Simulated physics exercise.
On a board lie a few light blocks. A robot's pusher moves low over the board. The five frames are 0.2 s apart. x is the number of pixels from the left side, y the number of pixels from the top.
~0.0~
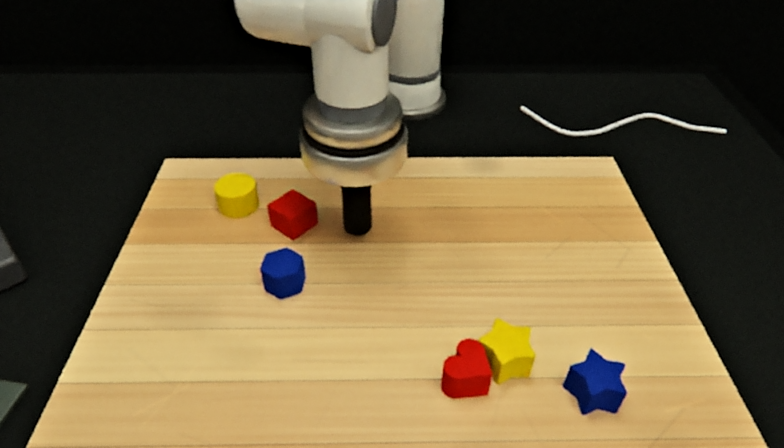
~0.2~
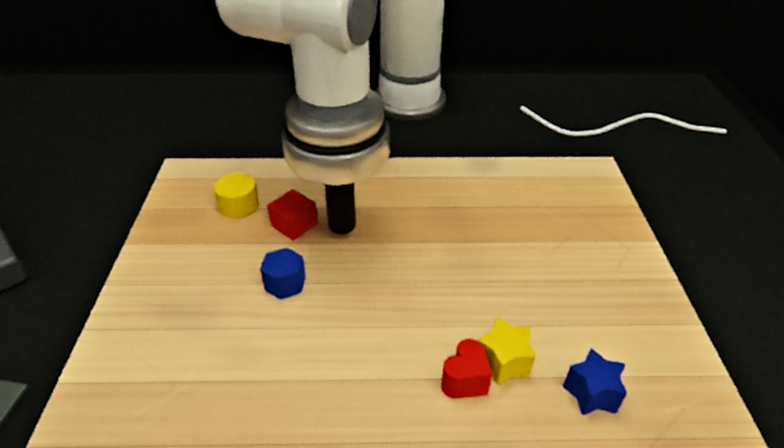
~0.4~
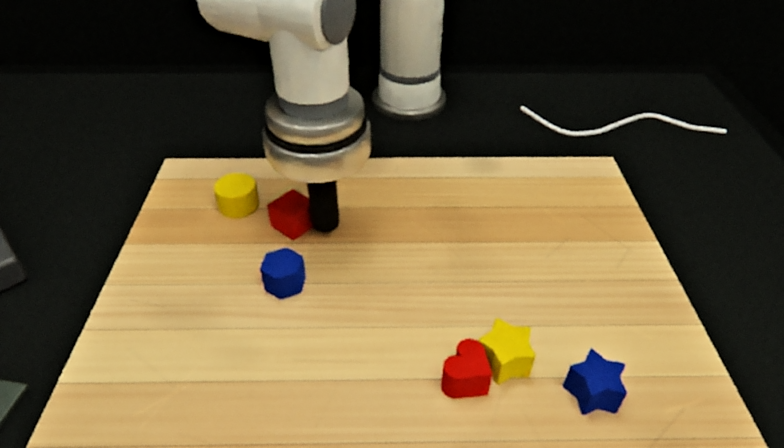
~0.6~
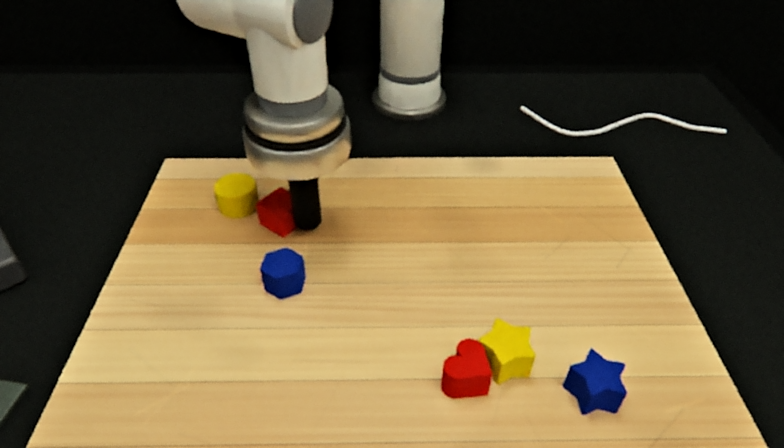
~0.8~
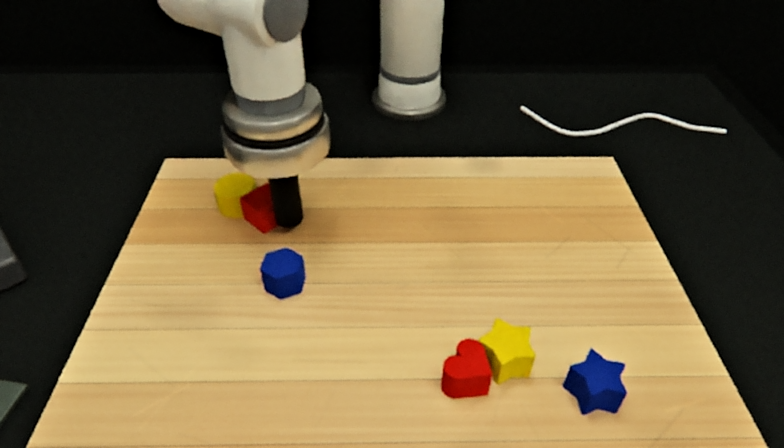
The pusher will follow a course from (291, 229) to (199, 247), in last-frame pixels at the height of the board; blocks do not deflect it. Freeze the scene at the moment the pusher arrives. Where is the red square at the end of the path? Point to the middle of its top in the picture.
I'd guess (242, 196).
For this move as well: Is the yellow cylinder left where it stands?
No - that is not the case.
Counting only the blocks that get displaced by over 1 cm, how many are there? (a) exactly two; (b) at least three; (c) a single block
a - exactly two.
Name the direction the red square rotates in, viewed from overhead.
Rotation: Clockwise.
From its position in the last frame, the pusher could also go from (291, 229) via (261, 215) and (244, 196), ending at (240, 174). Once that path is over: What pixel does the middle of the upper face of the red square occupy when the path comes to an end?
Its top face will be centred at roughly (206, 166).
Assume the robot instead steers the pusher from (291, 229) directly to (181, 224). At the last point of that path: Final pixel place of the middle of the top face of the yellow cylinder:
Most likely (206, 162).
What follows on the original path. One third of the way, pusher (259, 225); yellow cylinder (225, 179); red square (246, 196), turned 15° clockwise.
Two thirds of the way, pusher (228, 231); yellow cylinder (224, 177); red square (242, 196), turned 25° clockwise.
At the end, pusher (196, 236); yellow cylinder (224, 177); red square (242, 196), turned 25° clockwise; blue hexagonal block in place.
